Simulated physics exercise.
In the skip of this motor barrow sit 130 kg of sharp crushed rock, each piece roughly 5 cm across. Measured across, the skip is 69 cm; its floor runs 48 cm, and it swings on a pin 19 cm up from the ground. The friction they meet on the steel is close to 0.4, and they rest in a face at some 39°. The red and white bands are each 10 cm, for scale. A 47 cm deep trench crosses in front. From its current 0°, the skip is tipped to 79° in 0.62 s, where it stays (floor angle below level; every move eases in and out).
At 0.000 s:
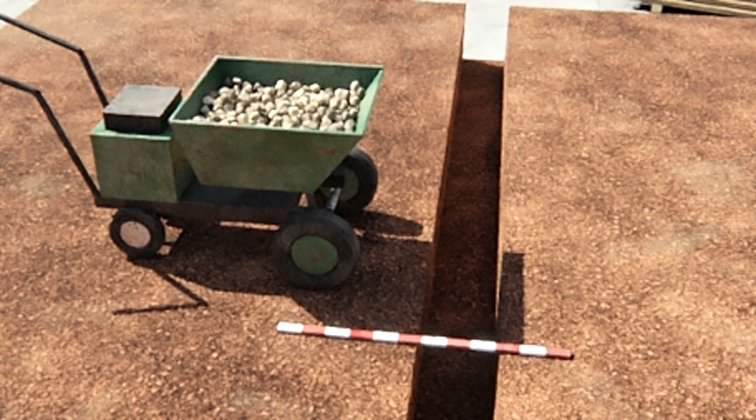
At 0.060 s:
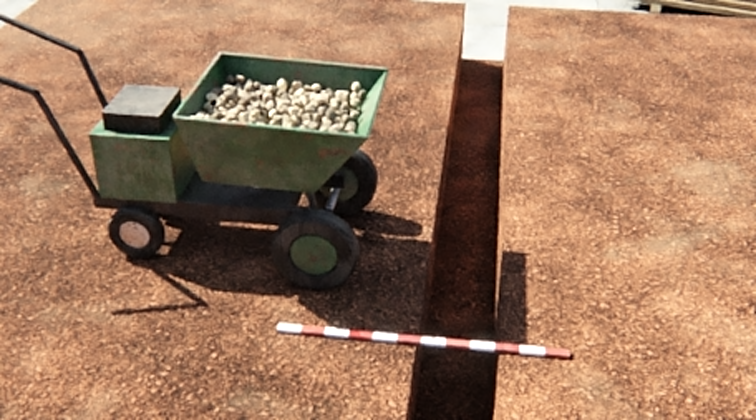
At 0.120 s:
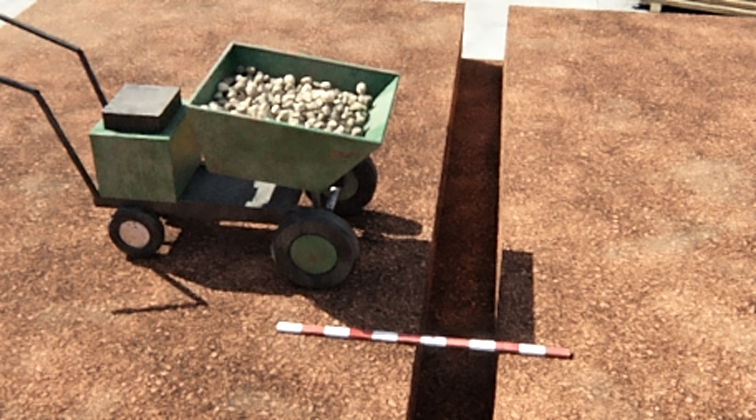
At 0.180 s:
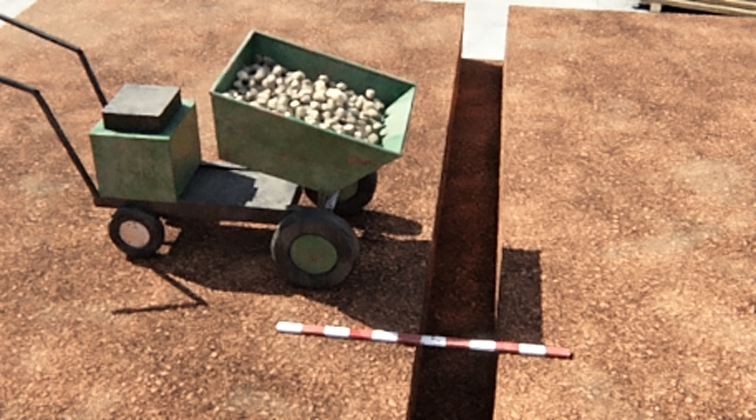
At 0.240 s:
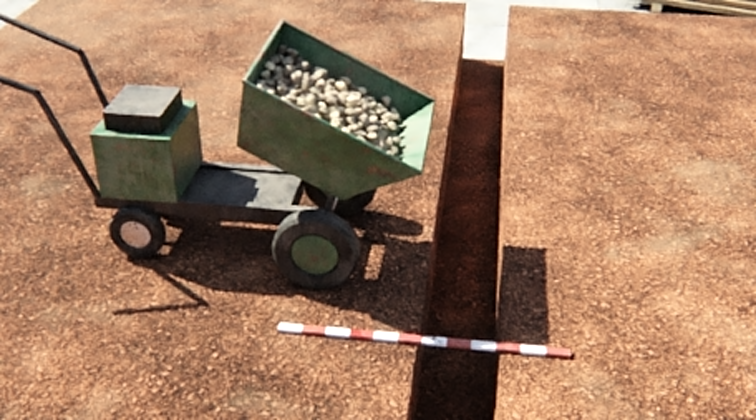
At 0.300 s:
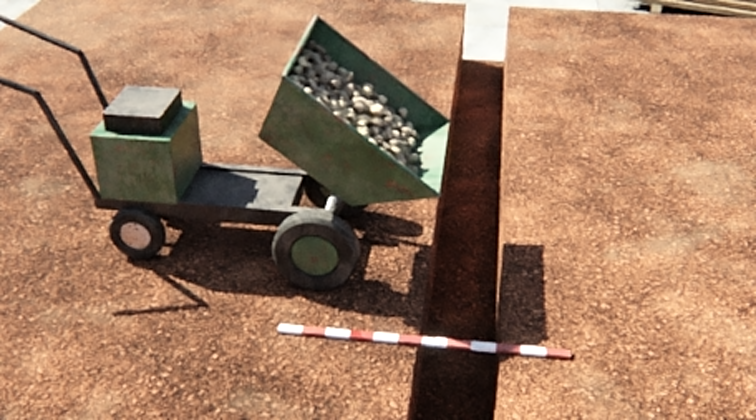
A green motor barrow with a skip full of pale stones stands at the left on reddish-brown gravelly ground, seen from above and to one side by a still camera. A narrow dark trench runs up the view to its right, with a red and white banded pole lying across it. The skip swings up and forward, its back rising and its lip lowering rightward to the trench's edge, the stones riding inside.
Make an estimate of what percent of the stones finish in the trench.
About 62 percent.
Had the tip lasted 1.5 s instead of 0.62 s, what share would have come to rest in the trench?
It would come to roughly 85 per cent.
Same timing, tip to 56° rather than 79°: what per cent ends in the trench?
In that case near 15 per cent.
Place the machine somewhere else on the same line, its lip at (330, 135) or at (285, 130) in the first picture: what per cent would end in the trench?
Around 90 and then 65 percent.
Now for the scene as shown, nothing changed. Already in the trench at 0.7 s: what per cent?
At that moment: Approx. 20 %.
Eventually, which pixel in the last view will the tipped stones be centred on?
I'd point to around (487, 318).
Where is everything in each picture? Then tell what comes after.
In the first frame, lip at (362, 136), floor tilted 0°, highest stones at (275, 100).
In the second frame, lip at (367, 138), floor tilted 2°, highest stones at (242, 95); the stones move at 0.5 m/s on average.
In the third frame, lip at (381, 144), floor tilted 8°, highest stones at (240, 85); the stones move at 1.0 m/s on average.
In the fourth frame, lip at (400, 156), floor tilted 16°, highest stones at (255, 74); the stones move at 1.4 m/s on average.
In the fifth frame, lip at (421, 173), floor tilted 26°, highest stones at (280, 62); the stones move at 1.6 m/s on average.
In the sixth frame, lip at (439, 196), floor tilted 38°, highest stones at (308, 58); the stones move at 1.7 m/s on average.
After 0.5 s the floor is at 66°; 100 % in the skip; the foremost stones are at (455, 221).
After 0.7 s the floor is at 79°; 58 % in the skip, 21 % in the trench, 21 % past the trench; the foremost stones are at (555, 283).
After 1.1 s the floor is at 79°; 13 % in the skip, 48 % in the trench, 38 % past the trench; the foremost stones are at (715, 273).
After 3.0 s the floor is at 79°; 0 % in the skip, 62 % in the trench, 38 % past the trench; the foremost stones are past the picture's edge.
